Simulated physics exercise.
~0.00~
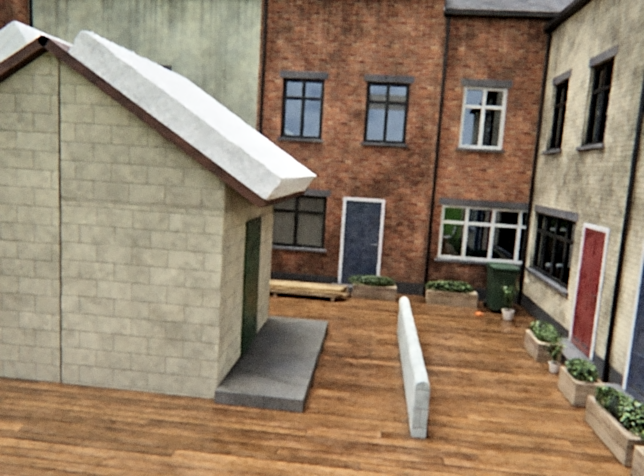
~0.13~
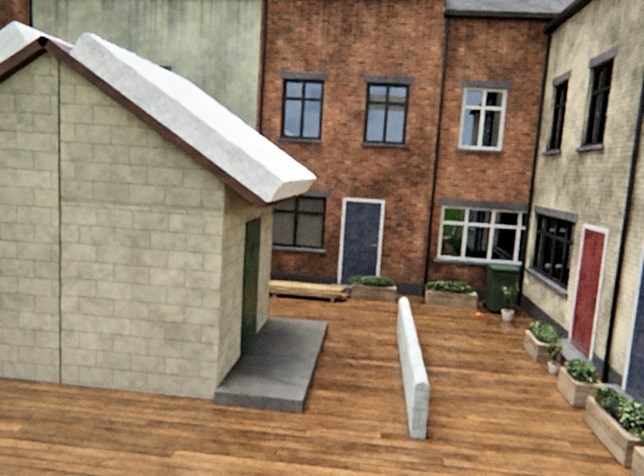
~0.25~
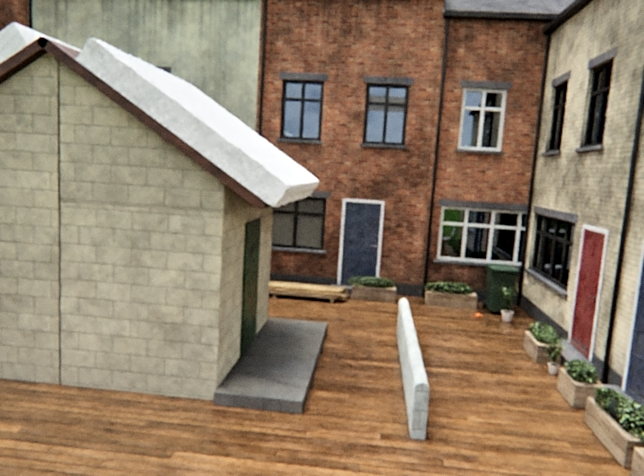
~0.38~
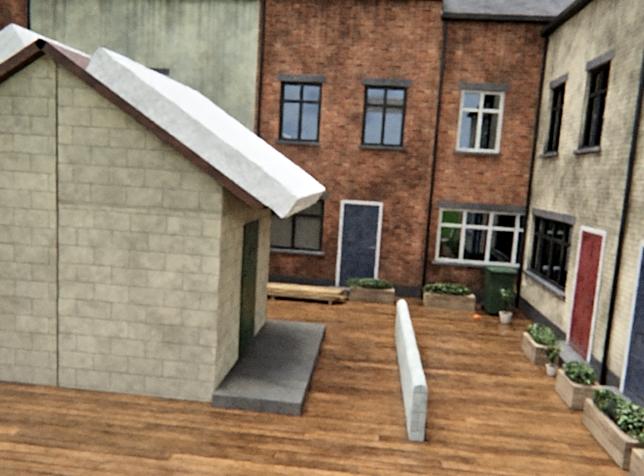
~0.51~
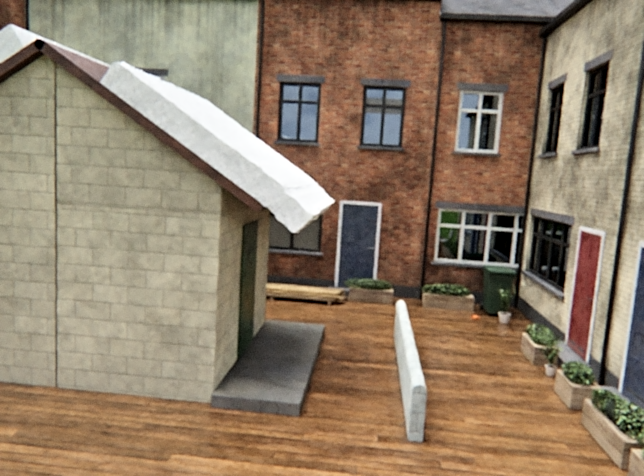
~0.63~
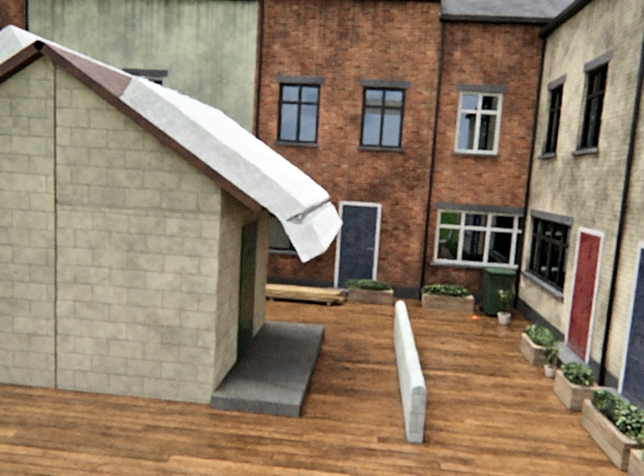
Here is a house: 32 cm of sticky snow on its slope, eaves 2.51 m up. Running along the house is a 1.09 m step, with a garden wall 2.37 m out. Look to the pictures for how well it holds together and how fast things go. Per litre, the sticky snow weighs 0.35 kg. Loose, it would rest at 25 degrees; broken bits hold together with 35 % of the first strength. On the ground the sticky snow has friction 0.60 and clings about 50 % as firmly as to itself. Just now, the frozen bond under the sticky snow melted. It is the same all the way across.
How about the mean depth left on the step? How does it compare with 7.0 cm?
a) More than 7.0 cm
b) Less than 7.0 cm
(b) Less than 7.0 cm.
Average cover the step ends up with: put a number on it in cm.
0 cm or so.
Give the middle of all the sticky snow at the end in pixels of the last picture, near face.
Position: About (395, 406).
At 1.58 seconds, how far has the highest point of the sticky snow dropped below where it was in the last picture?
Roughly 2.9 m.
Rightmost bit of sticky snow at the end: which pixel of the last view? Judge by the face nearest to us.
It sits close to (610, 445) in the last picture.
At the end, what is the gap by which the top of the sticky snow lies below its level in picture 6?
About 3.1 m.
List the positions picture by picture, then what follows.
In the first frame, foremost bit of the sticky snow at (280, 181), 3 % of it past the eaves, in one piece.
In the second frame, foremost bit of the sticky snow at (282, 184), its middle shifted 3.0 cm, 4 % of it past the eaves, in one piece.
In the third frame, foremost bit of the sticky snow at (287, 189), its middle shifted 12 cm, 7 % of it past the eaves, in one piece.
In the fourth frame, foremost bit of the sticky snow at (297, 201), its middle shifted 28 cm, 13 % of it past the eaves, in one piece.
In the fifth frame, foremost bit of the sticky snow at (310, 219), its middle shifted 52 cm, 21 % of it past the eaves, in one piece.
In the sixth frame, foremost bit of the sticky snow at (324, 247), its middle shifted 82 cm, 31 % of it past the eaves, cracking.
After 1.07 s, 44 % of the snow is still up on the roof and 56 % is falling or down.
After 1.58 s, none of the snow is still up on the roof and all is falling or down.
After 2.09 s, none of the snow is still up on the roof and all is falling or down.
After 2.60 s, none of the snow is still up on the roof and all is falling or down.
After 2.70 s, none of the snow is still up on the roof and the snow on the step is 0 mm deep on average.
